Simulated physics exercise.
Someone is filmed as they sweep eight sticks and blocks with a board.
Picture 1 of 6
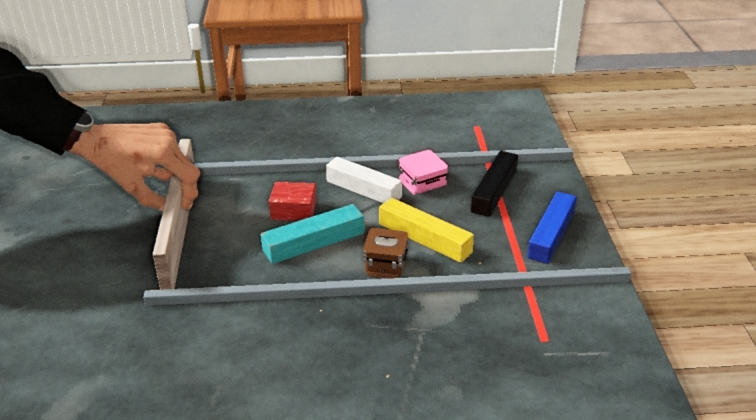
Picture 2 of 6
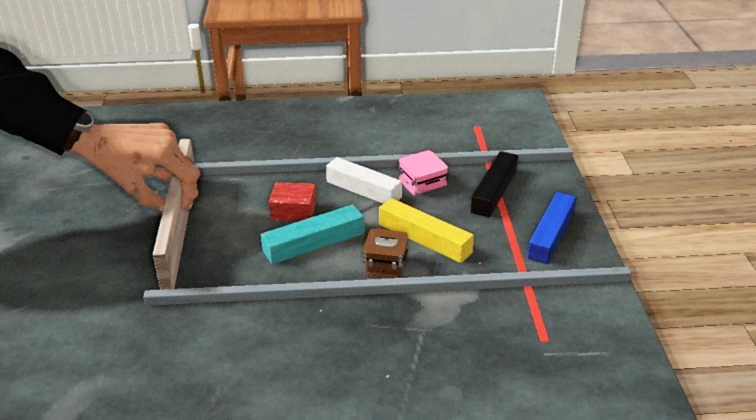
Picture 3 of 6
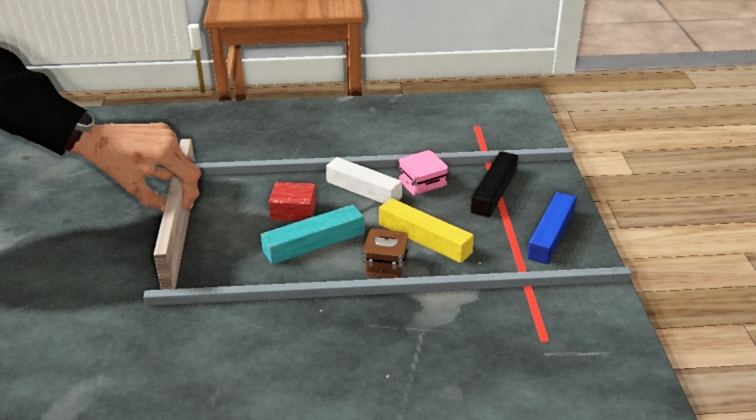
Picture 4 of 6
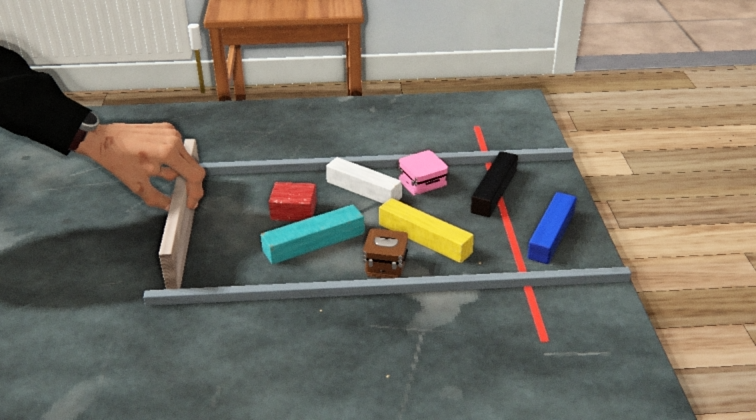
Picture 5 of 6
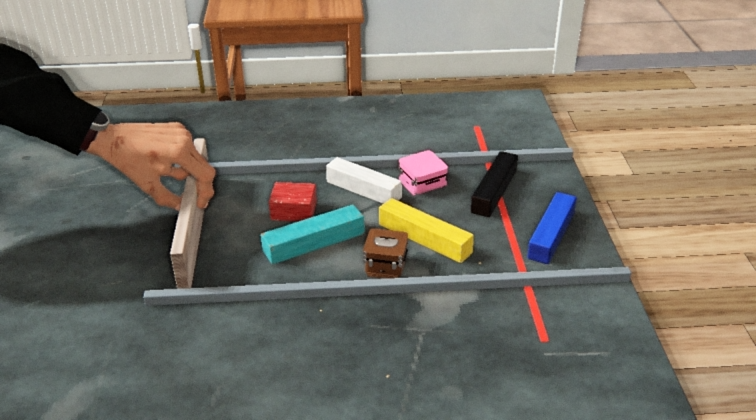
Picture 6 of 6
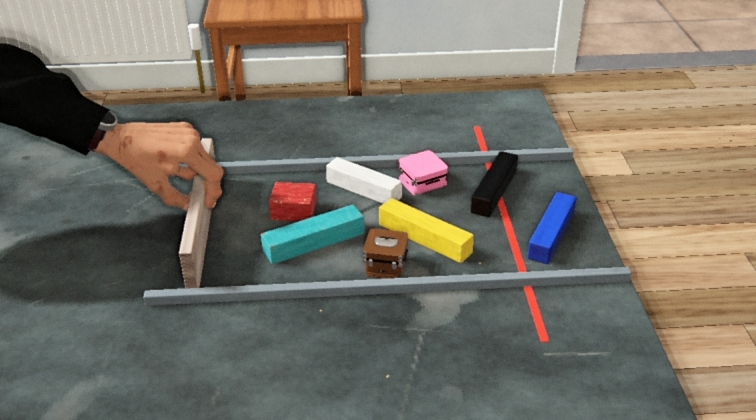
A hand slides a wooden board slightly right between two grey rails, while the coloured blocks and cases ahead stay still.
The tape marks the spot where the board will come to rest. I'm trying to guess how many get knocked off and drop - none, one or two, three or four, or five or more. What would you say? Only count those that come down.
I would say one or two.
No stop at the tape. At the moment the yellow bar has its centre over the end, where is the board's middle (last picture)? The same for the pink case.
The yellow bar puts it at (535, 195), the pink case at (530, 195).
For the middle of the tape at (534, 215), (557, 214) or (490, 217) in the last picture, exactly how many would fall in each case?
Taken one after another, the numbers are 3, 4 and 0.
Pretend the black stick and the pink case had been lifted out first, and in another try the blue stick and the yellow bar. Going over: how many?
Counts - first: 0; second: 1.
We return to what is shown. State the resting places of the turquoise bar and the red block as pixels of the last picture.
The turquoise bar comes to rest at (550, 213), and the red block comes to rest at (521, 193).
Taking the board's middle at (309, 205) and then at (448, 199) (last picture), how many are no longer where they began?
First 3, after that 8.
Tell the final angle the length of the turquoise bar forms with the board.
I'd say it's about 45° out of line.
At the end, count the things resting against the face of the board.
4 of them.
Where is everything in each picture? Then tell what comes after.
Blue stick (553, 226); black stick (495, 183); pink case (423, 174); board (177, 211); tape (505, 216), in the first picture.
Black stick (495, 183); board (177, 211), in the second picture.
Pink case (423, 174); red block (293, 202), in the third picture.
Blue stick (553, 227); turquoise bar (314, 233), in the fourth picture.
Black stick (495, 183); brown case (386, 254), in the fifth picture.
Blue stick (553, 227); black stick (495, 183); pink case (423, 174); board (201, 210); tape (505, 216), in the sixth picture.
Soon after, none off yet; blue stick at rest near (553, 227); black stick at rest near (495, 183); pink case at rest near (423, 174).
In the end, the number that fall off is one or two; gone, black stick.
